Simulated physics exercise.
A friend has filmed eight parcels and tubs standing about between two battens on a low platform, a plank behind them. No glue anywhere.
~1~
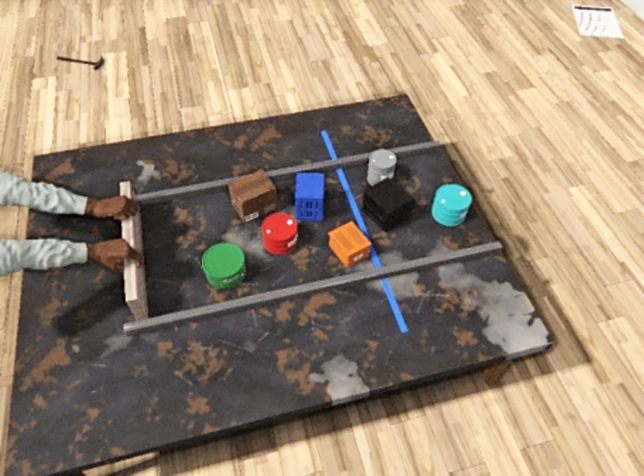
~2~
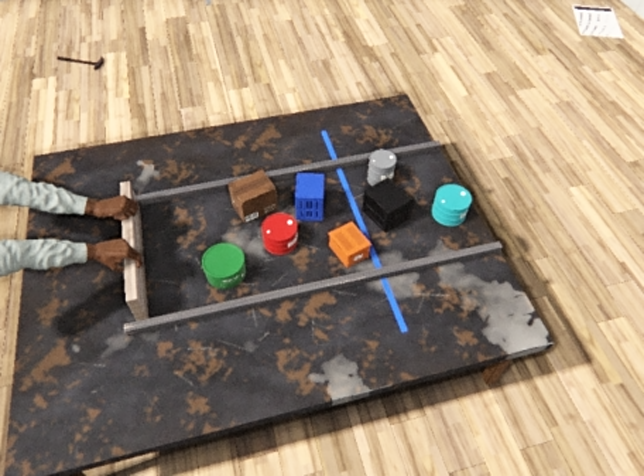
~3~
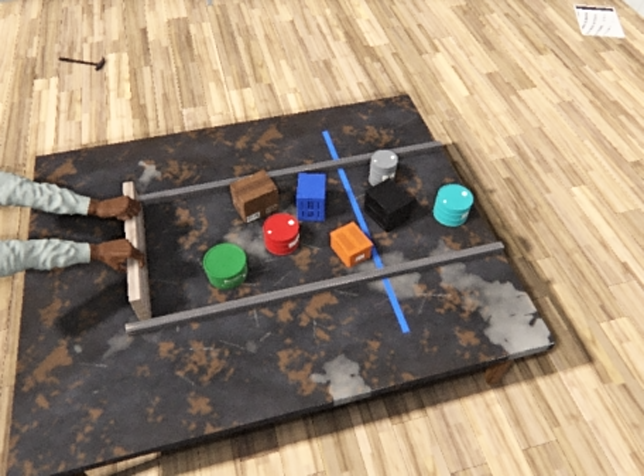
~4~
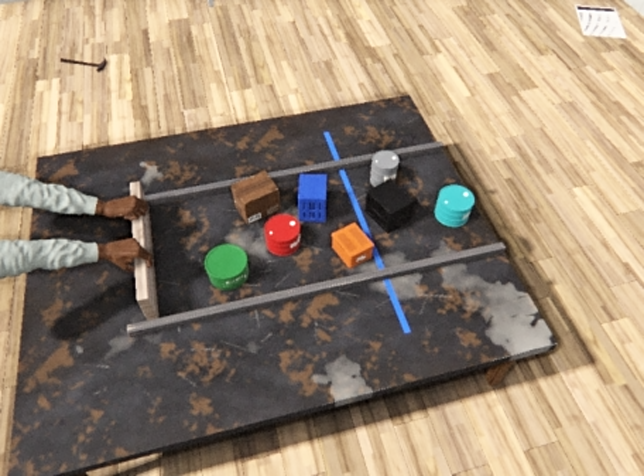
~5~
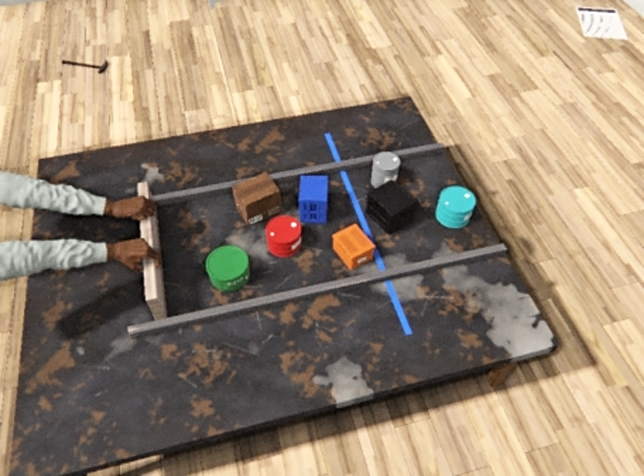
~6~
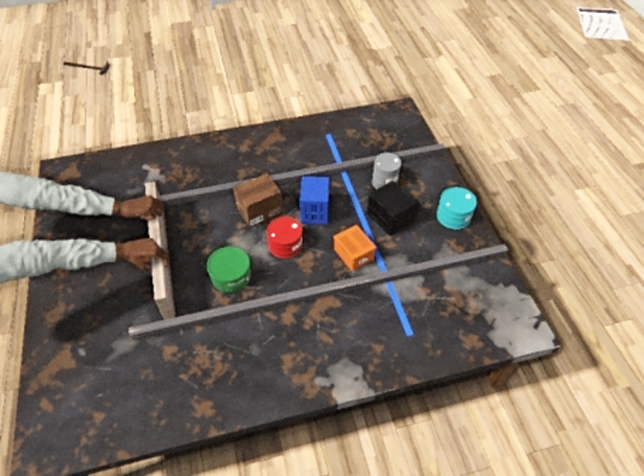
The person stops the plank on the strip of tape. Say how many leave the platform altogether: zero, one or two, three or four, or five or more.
The number that fall off is zero.
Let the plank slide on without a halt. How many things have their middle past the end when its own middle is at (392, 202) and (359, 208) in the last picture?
It would be 0 and 0.
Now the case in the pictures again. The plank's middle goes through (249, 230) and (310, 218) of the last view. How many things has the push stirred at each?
3 and 5.
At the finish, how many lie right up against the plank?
The number is 3.
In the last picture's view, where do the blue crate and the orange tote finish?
Near (401, 177) and (426, 242).
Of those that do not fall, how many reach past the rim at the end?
0 of them.
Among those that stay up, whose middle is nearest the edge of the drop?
Foremost is the turquoise canister.
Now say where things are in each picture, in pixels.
The first picture shows turquoise canister (451, 205); grey canister (382, 169); black crate (387, 205); plank (134, 249); tape (358, 217).
The second picture shows grey canister (382, 169); plank (134, 249).
The third picture shows black crate (388, 205); orange tote (351, 245).
The fourth picture shows turquoise canister (454, 206); red canister (283, 235).
The fifth picture shows grey canister (385, 171); brown parcel (257, 199).
The sixth picture shows turquoise canister (456, 208); grey canister (386, 172); black crate (392, 208); plank (160, 248); tape (363, 220).
Soon after, none off yet; turquoise canister at rest near (456, 208); grey canister at rest near (386, 172); black crate at rest near (392, 208).
In the end, the number that fall off is zero.
